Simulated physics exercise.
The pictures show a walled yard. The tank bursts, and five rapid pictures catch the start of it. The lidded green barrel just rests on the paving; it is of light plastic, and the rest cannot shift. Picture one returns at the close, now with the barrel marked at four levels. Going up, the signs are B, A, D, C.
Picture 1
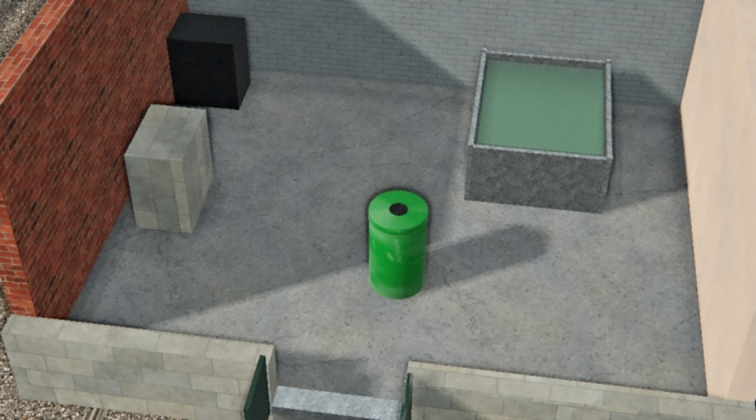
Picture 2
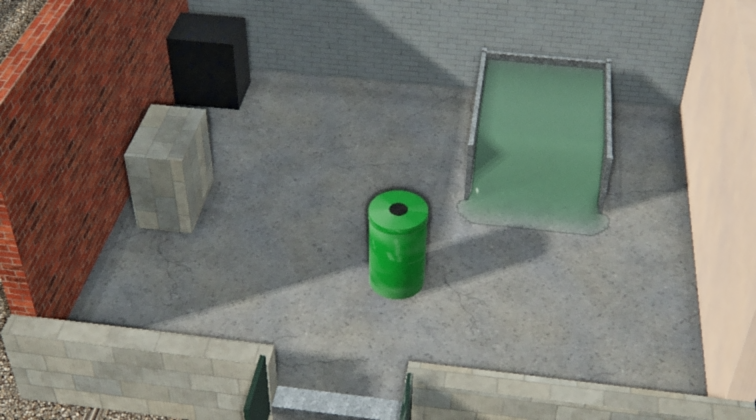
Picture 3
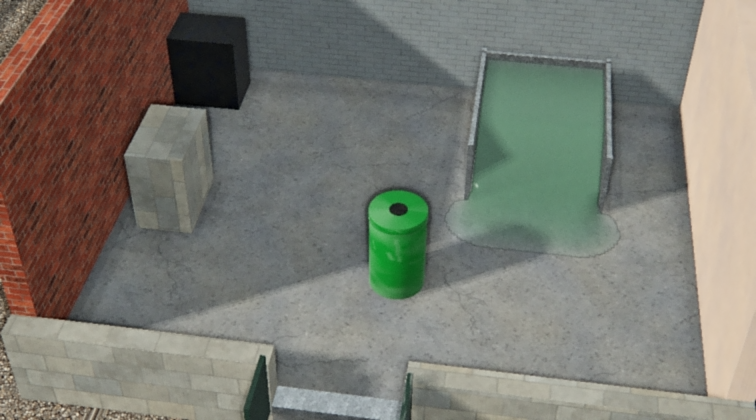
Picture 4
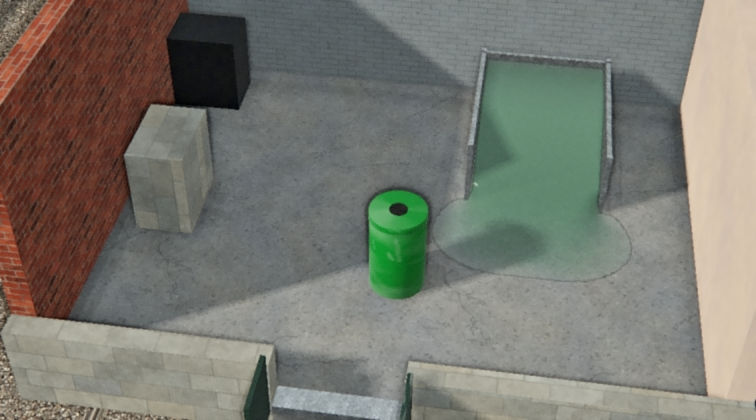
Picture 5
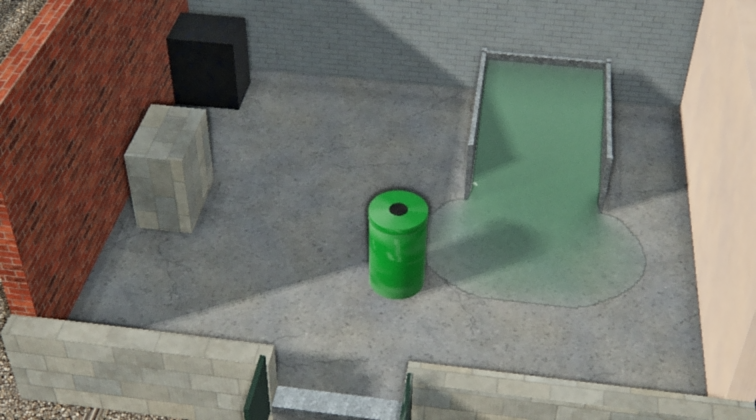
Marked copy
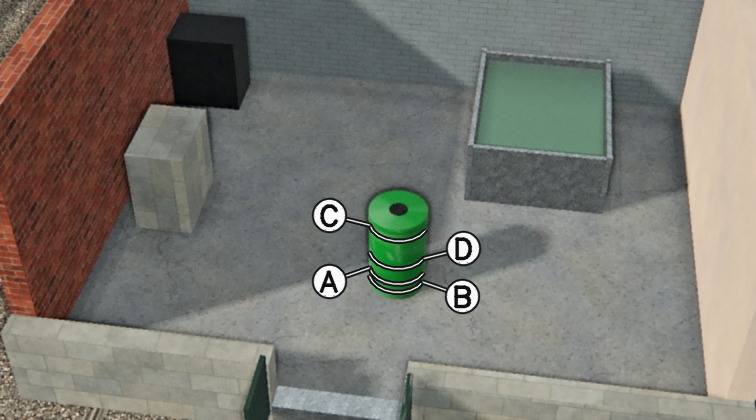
Greenish water poured out of the open front of a raised tank at the back right of a walled yard and spread across the concrete to beside a green barrel, which stayed still.
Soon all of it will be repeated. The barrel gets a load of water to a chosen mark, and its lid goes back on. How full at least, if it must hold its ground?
Use line A.
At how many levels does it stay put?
Three of the four.
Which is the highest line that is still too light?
Line B.
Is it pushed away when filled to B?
Yes, that goes wrong.
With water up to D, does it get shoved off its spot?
No.
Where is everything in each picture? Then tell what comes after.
The first picture shows lid of the green barrel at (398, 210); tank full, its middle at (542, 107); open gate at (341, 357).
In the second picture, 2 % of the ground under water, its edge towards the barrel at (478, 213).
In the third picture, 4 % of the ground under water, its edge towards the barrel at (475, 240).
In the fourth picture, 7 % of the ground under water, its edge towards the barrel at (460, 254).
The fifth picture shows lid of the green barrel at (398, 210); 10 % of the ground under water, its edge towards the barrel at (439, 265).
In white, A at (393, 283); B at (393, 292); C at (394, 241); D at (393, 268); from the bottom up B, A, D, C.
Choosing A, it does not move.
Choosing B, it is pushed about its own width away.
Choosing C, it does not move.
Choosing D, it does not move.
